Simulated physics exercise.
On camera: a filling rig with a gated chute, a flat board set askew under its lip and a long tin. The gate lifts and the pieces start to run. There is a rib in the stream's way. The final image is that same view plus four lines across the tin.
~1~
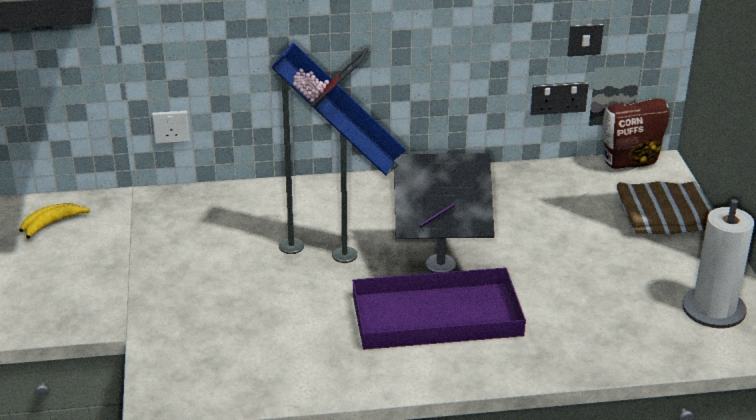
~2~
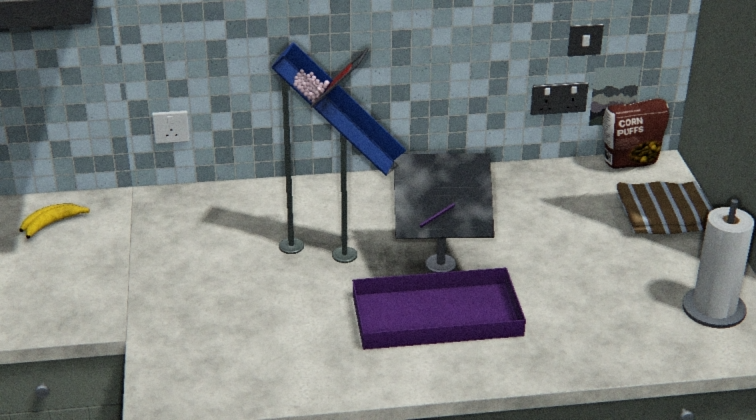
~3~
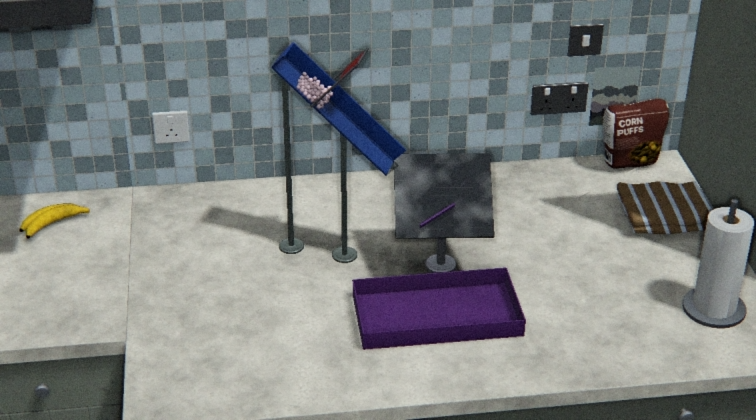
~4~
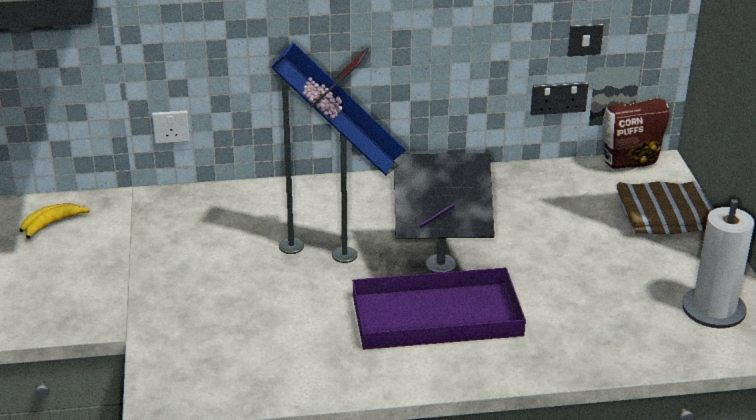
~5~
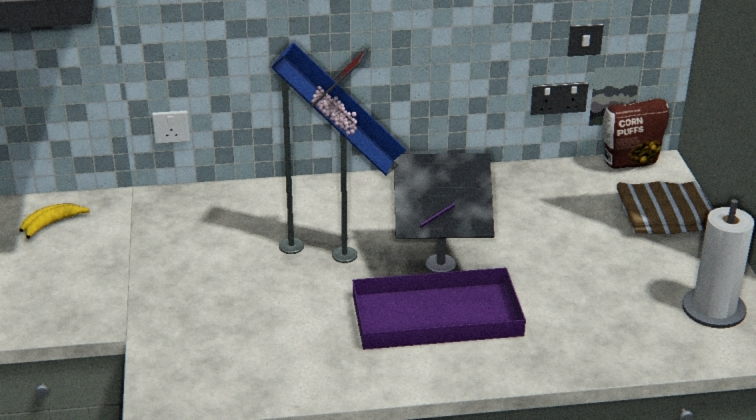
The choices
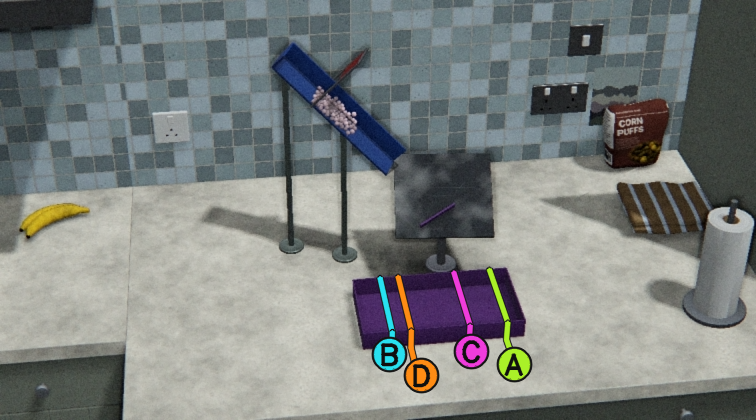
A pale stone kitchen counter against blue-grey tiles, seen from slightly above, holds a sloping blue chute on two thin posts, a mottled dark board on a stand and a purple tray in front. A banana lies at left, with a cereal box, striped cloth and paper roll at right. A reddish gate lifts, and small pinkish-white pieces slide partway down the chute while the view stays still.
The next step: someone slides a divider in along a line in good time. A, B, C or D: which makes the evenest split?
Take D.
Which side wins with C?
Left.
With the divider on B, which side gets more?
More lands on the right.
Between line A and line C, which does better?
C.
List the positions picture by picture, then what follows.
The first frame shows load behind the gate near (311, 85), sugar pearls; lip of the chute near (390, 168), sloping fairly steeply.
The second frame shows middle of the board near (444, 195), tilted fairly steeply; middle of its low edge near (445, 238); of its high edge near (442, 154).
The third frame shows front corners of the tin near (364, 333) and (525, 320), empty; front of the load near (327, 100).
The fourth frame shows middle of the load near (323, 102); its front near (340, 108), close to a quarter of the way to the lip; rib from (455, 203) to (421, 225).
The fifth frame shows middle of the load near (335, 108); its front near (355, 128), close to half of the way to the lip.
On the marked copy, line A crosses the front rim at (507, 322); line B crosses the front rim at (392, 331); line C crosses the front rim at (469, 325); line D crosses the front rim at (411, 329).
With A, of what is caught, all but a few on the left of the divider, only a few on the right.
With B, of what is caught, a small share on the left of the divider, all but a few on the right.
With C, of what is caught, the bulk on the left of the divider, close to a quarter on the right.
With D, of what is caught, close to half on the left of the divider, close to half on the right.
